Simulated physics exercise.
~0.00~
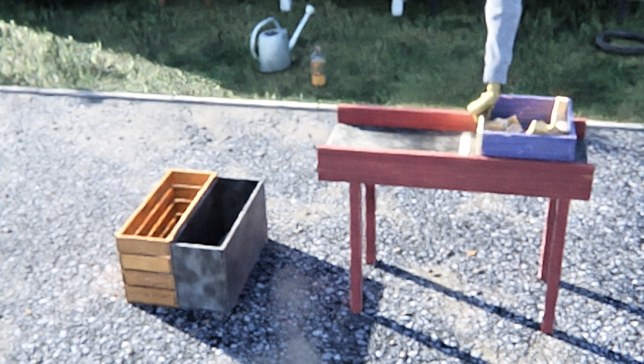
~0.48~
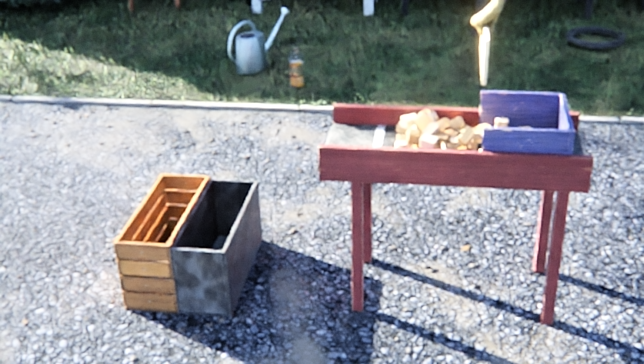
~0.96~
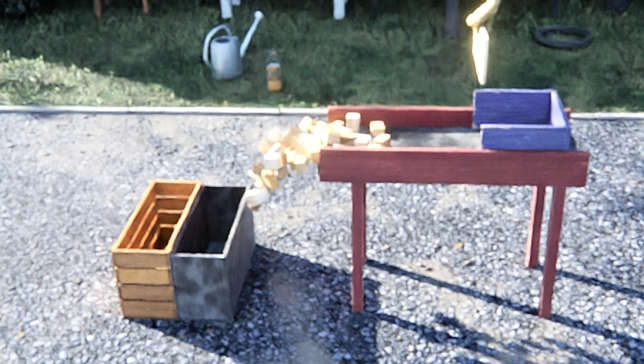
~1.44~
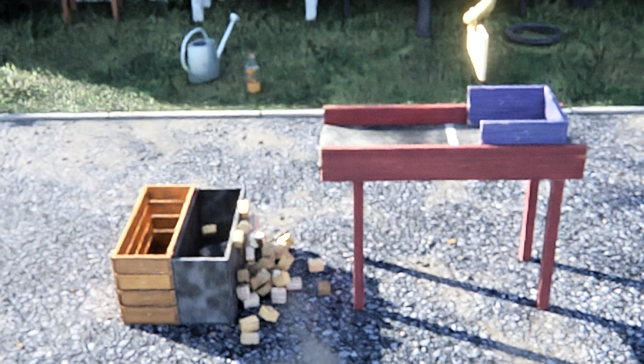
A red table-like belt with raised sides stands on grey gravel, a blue pen of pale wooden blocks at its right end, seen from slightly above as the view drifts a little sideways. To the left sit a dark bin and an orange wooden tub, with a watering can on the grass behind. A gloved hand at the pen lifts away, and the blocks spill out onto the belt. They ride left in a heap and pour off its end in a loose stream. A few drop into the dark bin, but most tumble onto the gravel just short of it, while the tub stays empty.
